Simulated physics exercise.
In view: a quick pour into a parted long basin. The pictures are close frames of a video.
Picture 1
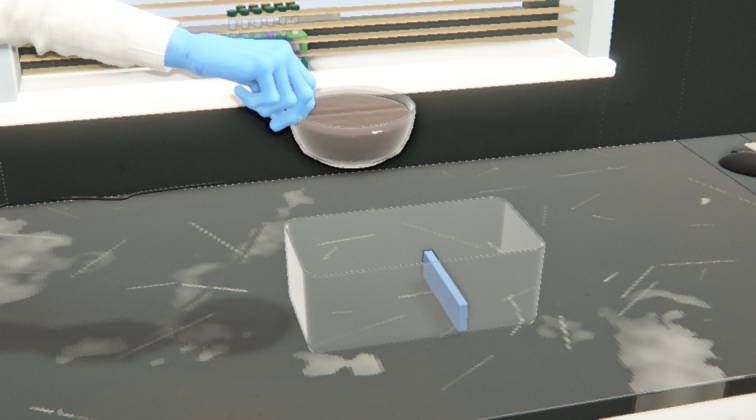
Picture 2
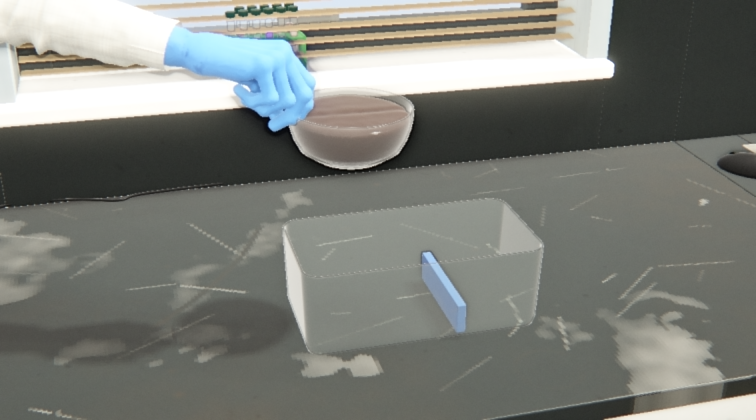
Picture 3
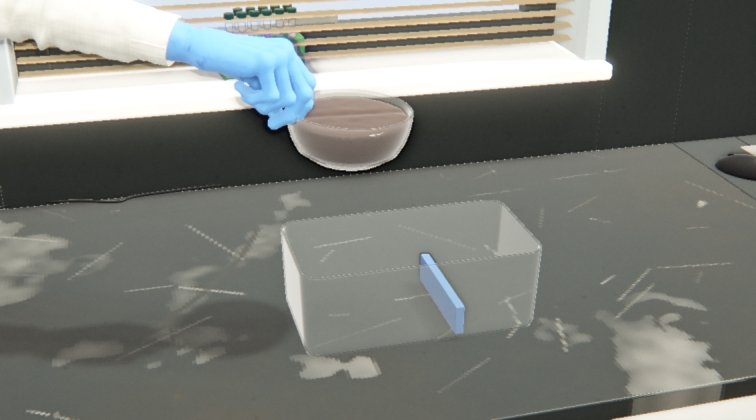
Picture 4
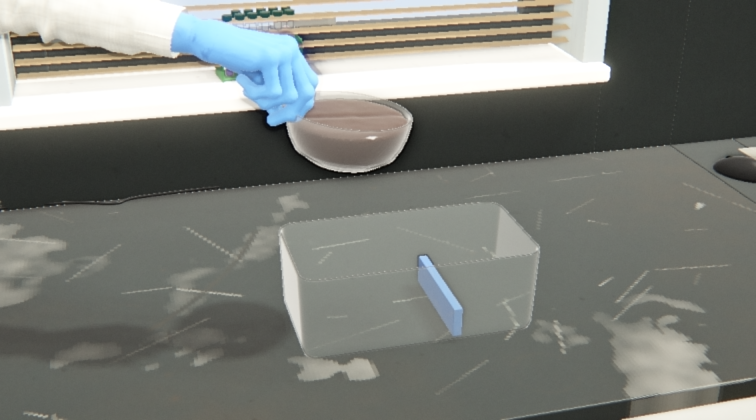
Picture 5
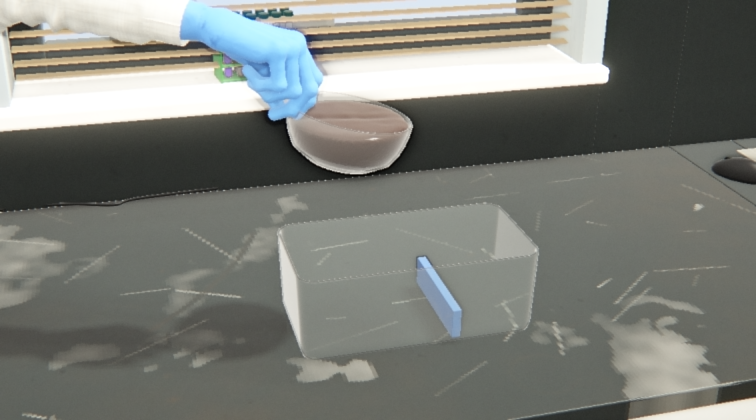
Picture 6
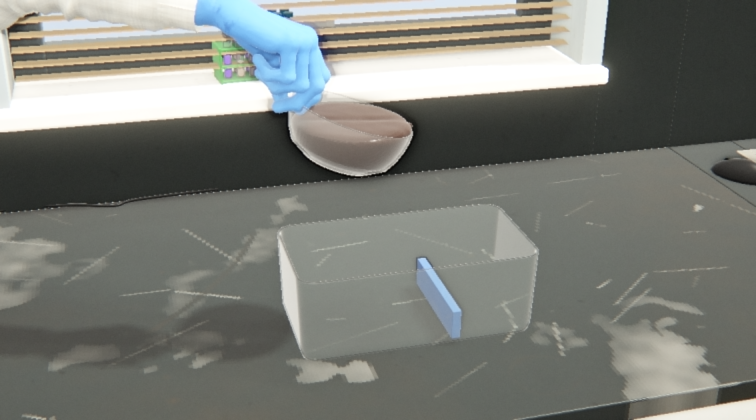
A blue-gloved hand gradually tilts a glass bowl of brown liquid rightward above a clear, divided basin.
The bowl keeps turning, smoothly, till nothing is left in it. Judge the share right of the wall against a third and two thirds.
The share right of the wall is between a third and two thirds.
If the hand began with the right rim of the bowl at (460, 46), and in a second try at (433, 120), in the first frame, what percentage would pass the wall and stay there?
About 60 and 70 per cent.
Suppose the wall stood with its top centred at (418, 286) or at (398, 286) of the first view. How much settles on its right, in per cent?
Roughly 75 per cent, and 85 per cent.
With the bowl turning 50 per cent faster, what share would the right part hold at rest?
Roughly 40 in a hundred.
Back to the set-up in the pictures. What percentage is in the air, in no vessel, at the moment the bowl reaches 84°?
Near 45 %.
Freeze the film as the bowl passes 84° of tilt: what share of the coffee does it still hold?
Close to 20 per cent.
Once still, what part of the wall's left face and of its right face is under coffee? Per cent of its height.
The left part 20 per cent, the right part 60.
A moment on, the bowl is tipped on its side and 19 per cent is still to pour, 5 is left of the wall and 31 right of it.
Next, the bowl is tipped right over and 0 per cent is still to pour, 38 is left of the wall and 57 right of it.
Then the bowl is tipped right over and 0 per cent is still to pour, 43 is left of the wall and 55 right of it.
Later the bowl is tipped right over and 0 per cent is still to pour, 44 is left of the wall and 55 right of it.
Finally, 44 per cent lies left of the wall, 55 right of it and 1 outside.
